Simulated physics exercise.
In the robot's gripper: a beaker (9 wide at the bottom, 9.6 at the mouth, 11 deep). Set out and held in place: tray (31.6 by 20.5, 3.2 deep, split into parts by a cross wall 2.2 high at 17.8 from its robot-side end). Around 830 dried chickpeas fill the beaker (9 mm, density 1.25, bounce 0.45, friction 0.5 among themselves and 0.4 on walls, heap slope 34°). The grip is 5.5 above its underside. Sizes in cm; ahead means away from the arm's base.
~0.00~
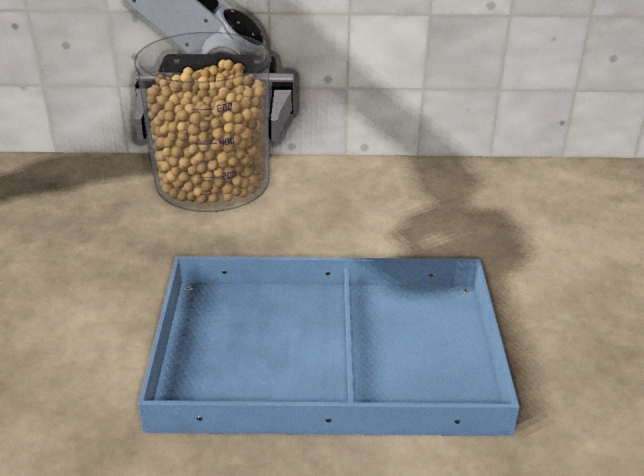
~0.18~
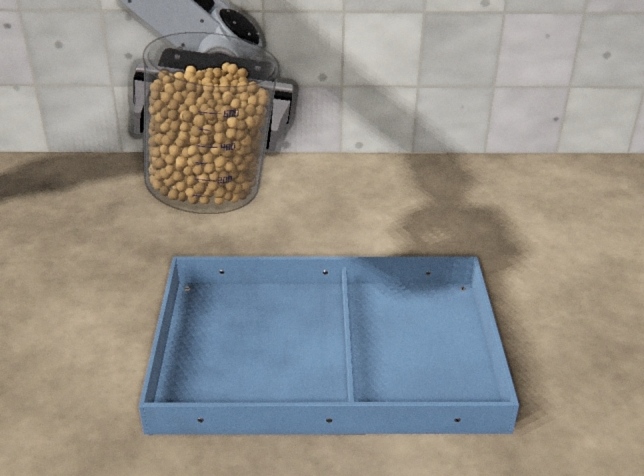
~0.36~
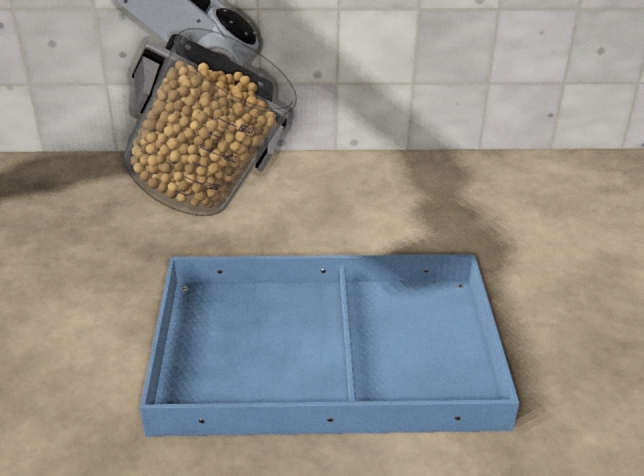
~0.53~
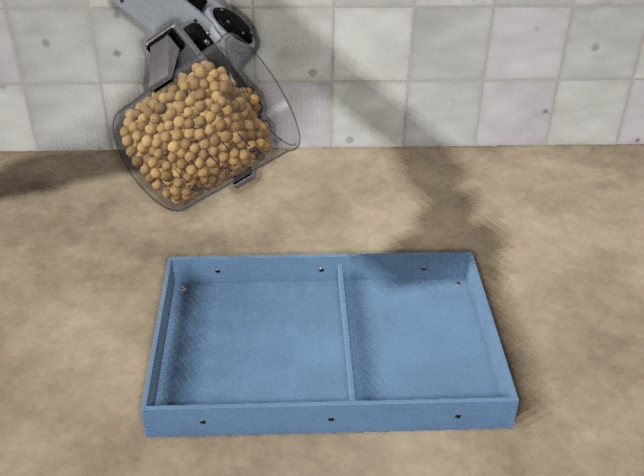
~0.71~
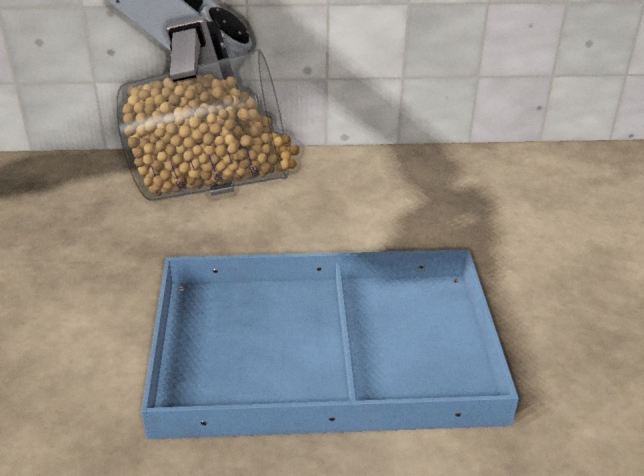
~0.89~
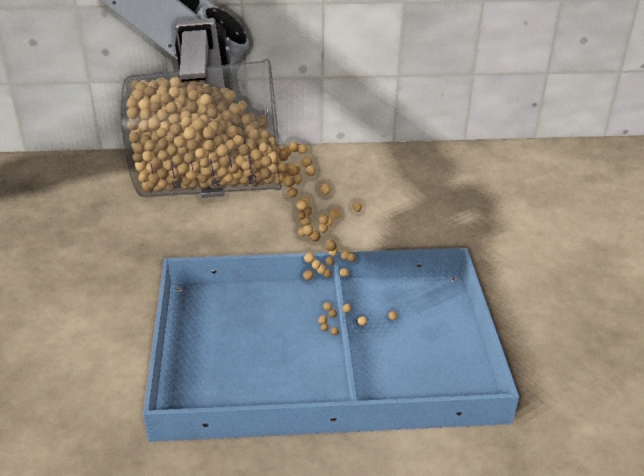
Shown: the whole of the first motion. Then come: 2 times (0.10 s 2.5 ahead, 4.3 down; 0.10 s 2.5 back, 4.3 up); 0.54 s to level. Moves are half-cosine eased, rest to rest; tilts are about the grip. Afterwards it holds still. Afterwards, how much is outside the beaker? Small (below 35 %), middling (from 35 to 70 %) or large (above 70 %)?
Outside the beaker the share is middling, from 35 to 70 %.
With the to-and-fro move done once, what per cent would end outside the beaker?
It would be near 30 per cent.
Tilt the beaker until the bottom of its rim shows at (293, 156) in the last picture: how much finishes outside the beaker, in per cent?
About 20 per cent.
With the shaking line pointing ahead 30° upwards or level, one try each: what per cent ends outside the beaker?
About 100 and 90 per cent.
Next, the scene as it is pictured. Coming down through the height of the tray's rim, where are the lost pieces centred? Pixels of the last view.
Near (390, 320).
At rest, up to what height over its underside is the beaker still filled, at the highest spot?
Roughly 8.0 cm.
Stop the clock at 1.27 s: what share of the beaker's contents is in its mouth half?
About 55 per cent.
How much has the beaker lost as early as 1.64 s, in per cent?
About 45 per cent by then.
By 1.27 s, tilted 86° forward, highest piece 25 above the table; 574 in the beaker, 128 in the far-side part, 30 in the robot-side part, 1 on the table or floor, 95 in flight or on a rim.
By 1.64 s, tilted 23° forward, highest piece 29 above the table; 462 in the beaker, 287 in the far-side part, 59 in the robot-side part, 18 on the table or floor, 2 in flight or on a rim.
By 2.03 s, level, highest piece 27 above the table; 462 in the beaker, 289 in the far-side part, 59 in the robot-side part, 18 on the table or floor.
By 3.08 s, level, highest piece 27 above the table; 462 in the beaker, 289 in the far-side part, 59 in the robot-side part, 18 on the table or floor.
Final count, 462 in the beaker, 289 in the far-side part, 59 in the robot-side part, 18 on the table or floor. That is 44 % outside the beaker.
